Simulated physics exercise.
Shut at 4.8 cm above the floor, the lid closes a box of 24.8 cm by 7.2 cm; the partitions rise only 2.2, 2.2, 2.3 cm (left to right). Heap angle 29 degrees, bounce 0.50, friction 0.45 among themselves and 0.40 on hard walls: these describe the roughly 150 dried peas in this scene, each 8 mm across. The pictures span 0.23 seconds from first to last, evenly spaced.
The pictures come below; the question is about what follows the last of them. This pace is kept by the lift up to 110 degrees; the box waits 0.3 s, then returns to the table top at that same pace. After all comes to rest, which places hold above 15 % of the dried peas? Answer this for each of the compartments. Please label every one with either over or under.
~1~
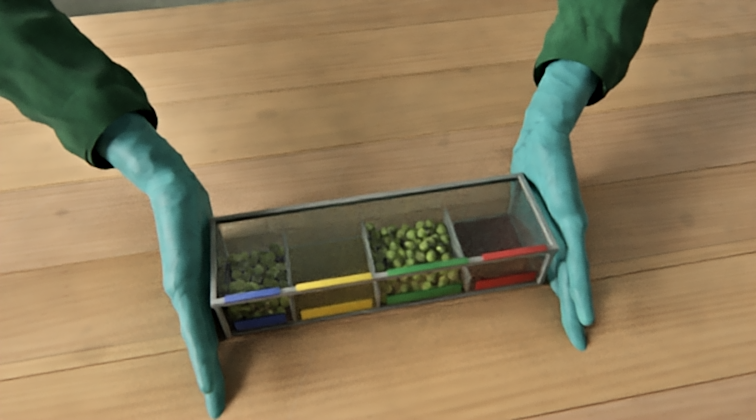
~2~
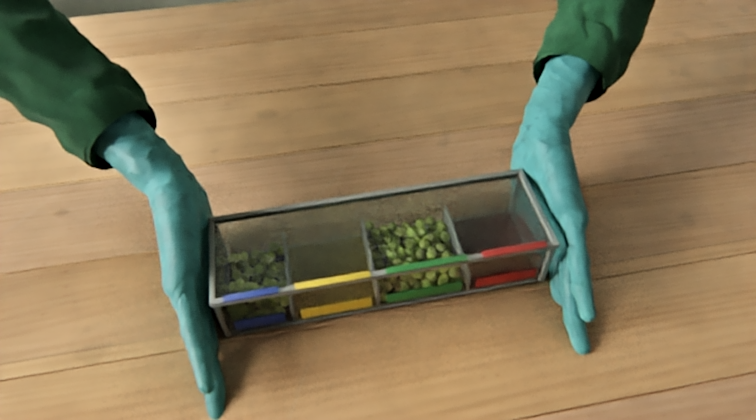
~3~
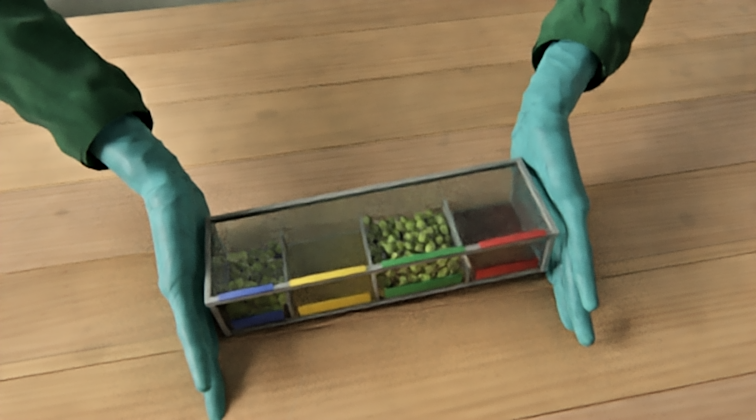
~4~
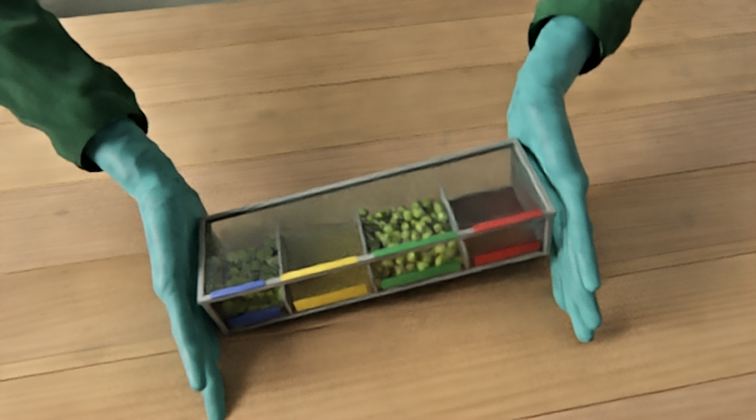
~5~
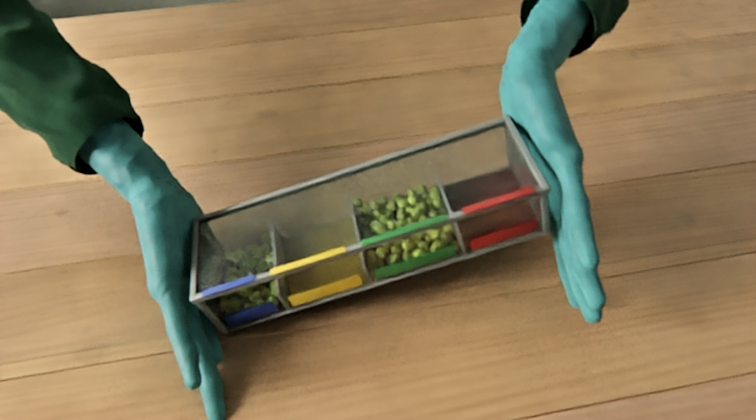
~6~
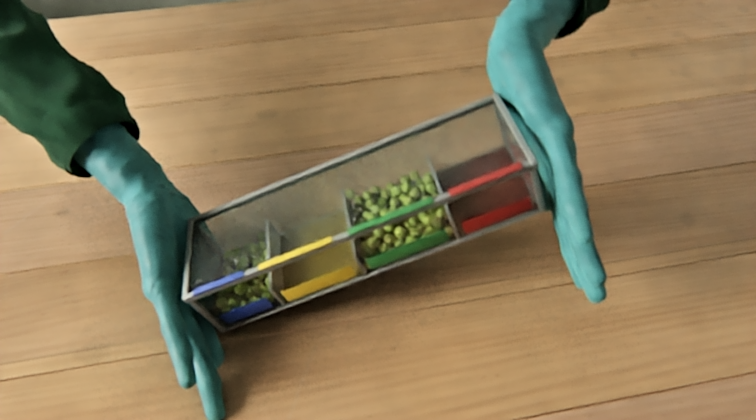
Labels - red: Under; blue: Over; green: Under; yellow: Under.
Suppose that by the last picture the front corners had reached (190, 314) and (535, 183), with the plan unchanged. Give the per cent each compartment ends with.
Per cent by compartment: Red 0, blue 95, green 0, yellow 5.
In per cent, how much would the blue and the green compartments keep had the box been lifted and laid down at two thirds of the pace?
Blue 95 %, green 0 %.
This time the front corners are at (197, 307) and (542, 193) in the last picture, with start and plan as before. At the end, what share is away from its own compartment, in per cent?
In that case about 60 percent.
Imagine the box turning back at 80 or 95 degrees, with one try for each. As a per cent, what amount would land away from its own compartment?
First try: Around 35 %; second try: Around 60 %.
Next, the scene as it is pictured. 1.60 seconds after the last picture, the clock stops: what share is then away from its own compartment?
Around 60 percent.
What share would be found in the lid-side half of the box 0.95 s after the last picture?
Roughly 70 per cent.
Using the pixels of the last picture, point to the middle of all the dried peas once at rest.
When it all comes to rest, the middle is near (254, 271).
Then, 0.95 s after the last picture, tilt 110 degrees; blue 85 %, green 5 %, yellow 10 %.
Then, 1.60 s after the last picture, tilt 57 degrees; blue 95 %, green 5 %.
Then, 2.27 s after the last picture, tilt 0 degrees; blue 95 %, yellow 5 %.
In the end, red 0 %, blue 95 %, green 0 %, yellow 5 %.
